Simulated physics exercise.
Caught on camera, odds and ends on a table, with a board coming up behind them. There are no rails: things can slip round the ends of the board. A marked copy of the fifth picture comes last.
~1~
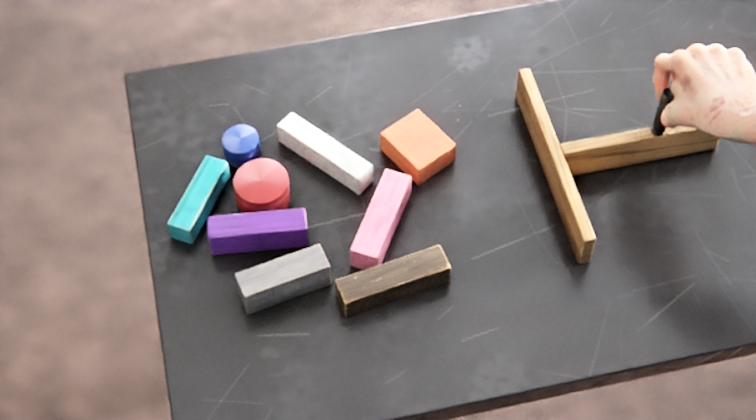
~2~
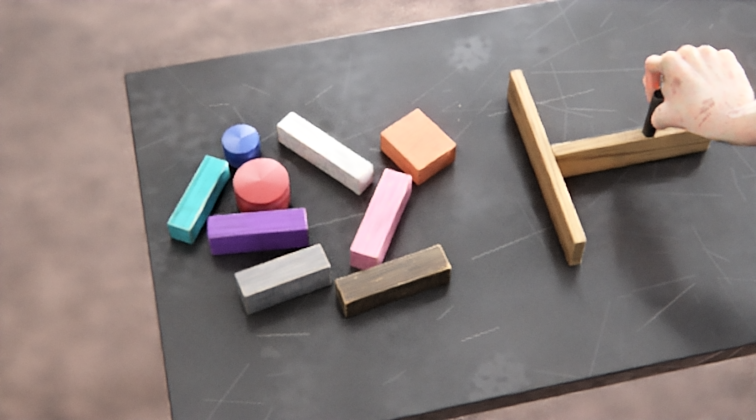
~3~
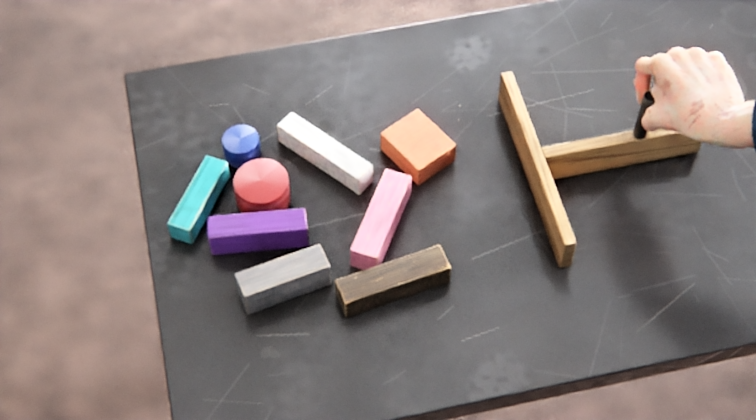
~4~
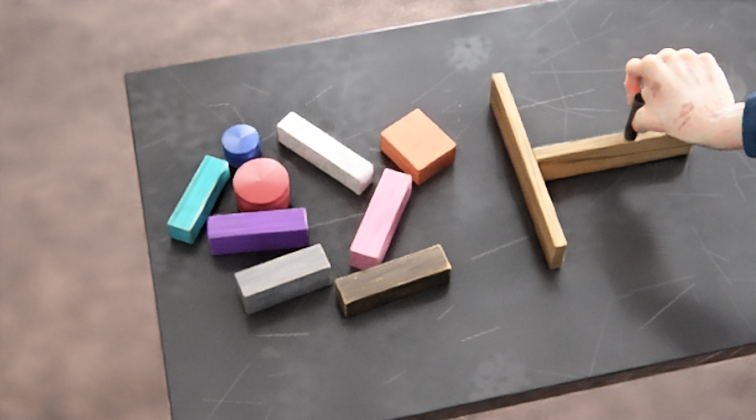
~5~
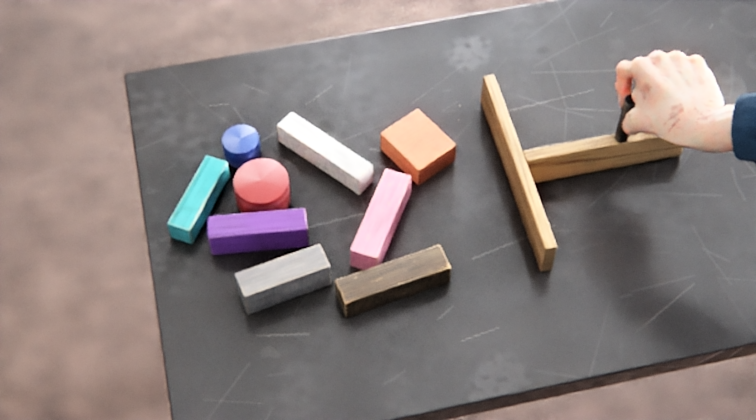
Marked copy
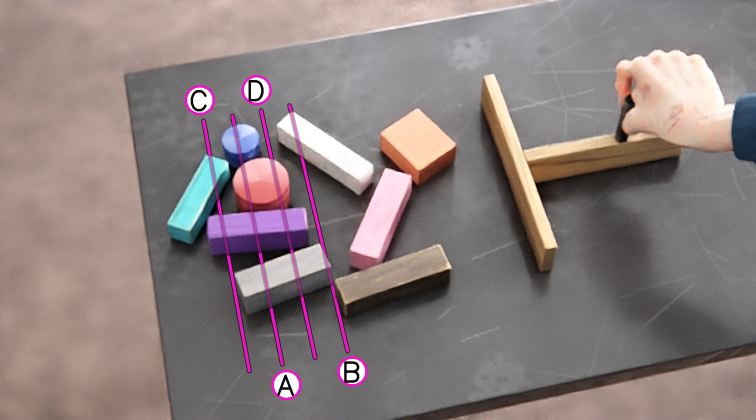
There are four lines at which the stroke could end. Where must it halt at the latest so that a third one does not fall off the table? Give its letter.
Up to line A.
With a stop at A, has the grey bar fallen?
By then, no.
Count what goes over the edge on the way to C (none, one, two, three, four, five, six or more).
By then, four.
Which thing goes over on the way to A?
The turquoise stick.
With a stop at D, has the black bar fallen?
No.
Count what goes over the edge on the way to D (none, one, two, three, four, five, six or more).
In all, one.
On the marked copy, A at (256, 231); B at (317, 220); C at (225, 237); D at (286, 226).
Following A. Soon after the start, board (426, 174); black bar (386, 282); white bar (320, 155).
Later, board (332, 192); turquoise stick (179, 198); red tin (219, 199).
In the end, board (258, 206); turquoise stick over the edge; red tin (145, 214); one fallen.
As for the rest, B is within the limit but short; C drops four; D is within the limit but short.
